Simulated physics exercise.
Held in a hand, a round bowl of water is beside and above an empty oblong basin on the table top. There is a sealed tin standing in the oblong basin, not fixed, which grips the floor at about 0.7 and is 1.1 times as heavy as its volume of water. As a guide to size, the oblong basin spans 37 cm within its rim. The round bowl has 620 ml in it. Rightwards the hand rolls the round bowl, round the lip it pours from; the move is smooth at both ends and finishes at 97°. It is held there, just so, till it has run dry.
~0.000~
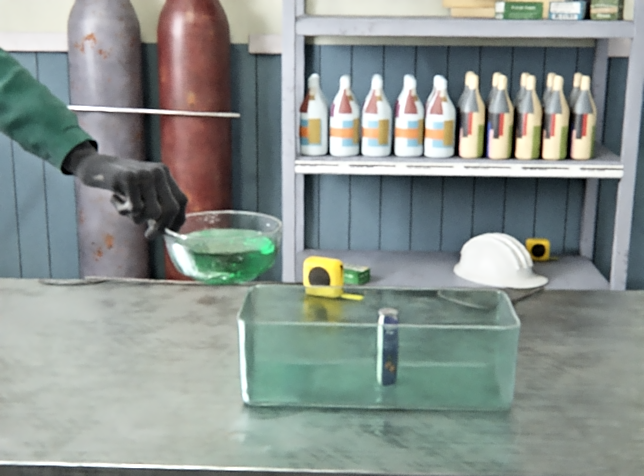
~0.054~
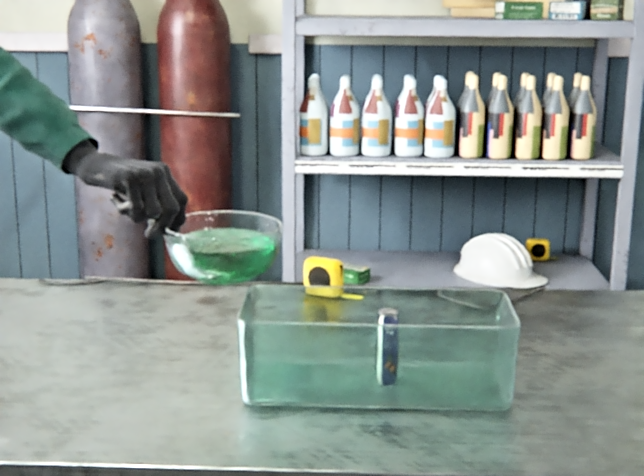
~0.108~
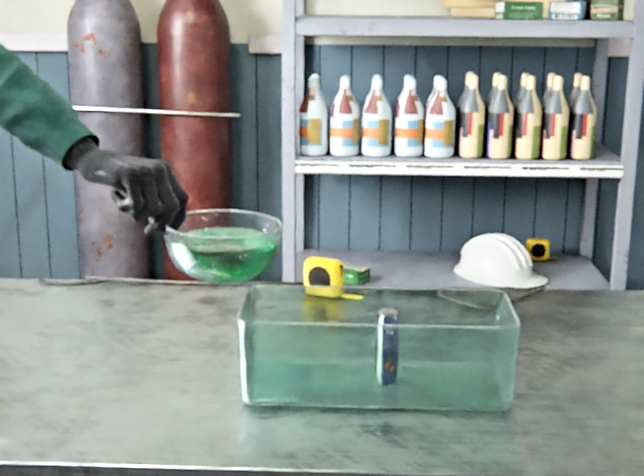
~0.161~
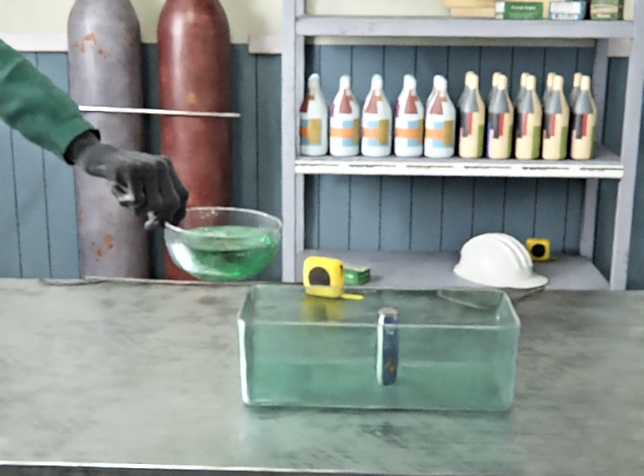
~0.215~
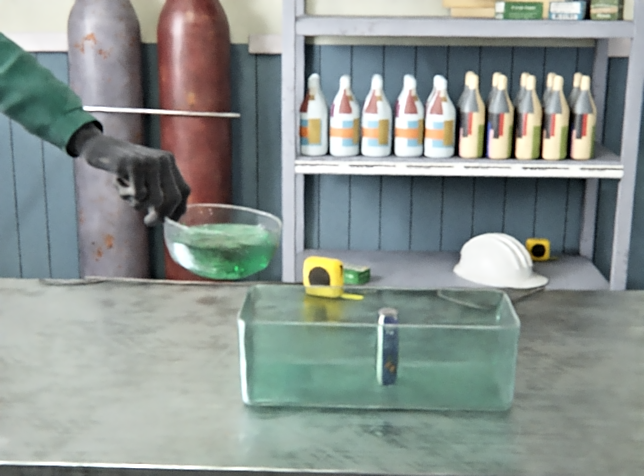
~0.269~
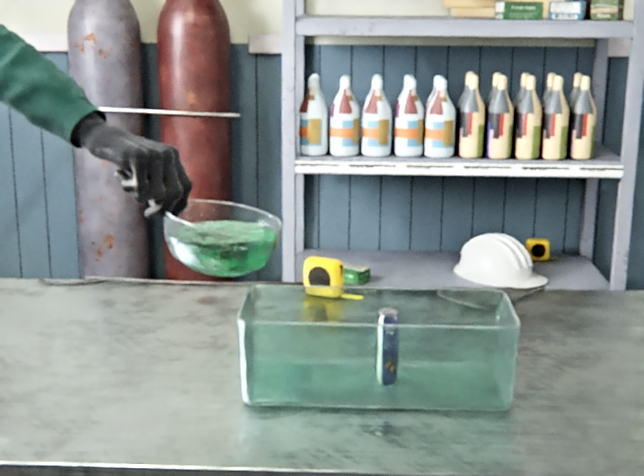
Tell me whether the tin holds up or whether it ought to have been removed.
It manages to stay erect.
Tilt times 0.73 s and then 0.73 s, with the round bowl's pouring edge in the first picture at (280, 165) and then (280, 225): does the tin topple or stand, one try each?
Try 1: Tipped over; try 2: Tipped over.
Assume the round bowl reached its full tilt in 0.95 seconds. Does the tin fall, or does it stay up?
In that case the tin overturns.
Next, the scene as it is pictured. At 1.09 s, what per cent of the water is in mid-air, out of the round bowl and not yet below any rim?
Close to 18 in every hundred parts.
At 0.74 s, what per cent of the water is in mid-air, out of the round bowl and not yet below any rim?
Roughly 28 percent.
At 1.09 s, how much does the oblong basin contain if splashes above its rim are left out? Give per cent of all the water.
Value: Approx. 72 %.
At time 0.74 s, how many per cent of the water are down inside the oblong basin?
I'd put it near 5 percent.
By 0.74 s the tilt is 56° and 67 per cent is still to pour; the tin stands where it began.
By 1.09 s the tilt is 88° and 10 per cent is still to pour; the tin stands where it began.
By 1.46 s the tilt is 97° and 0 per cent is still to pour; the tin stands where it began.
By 1.85 s the tilt is 97° and 0 per cent is still to pour; the tin stands where it began.
At rest the tin stands where it began.
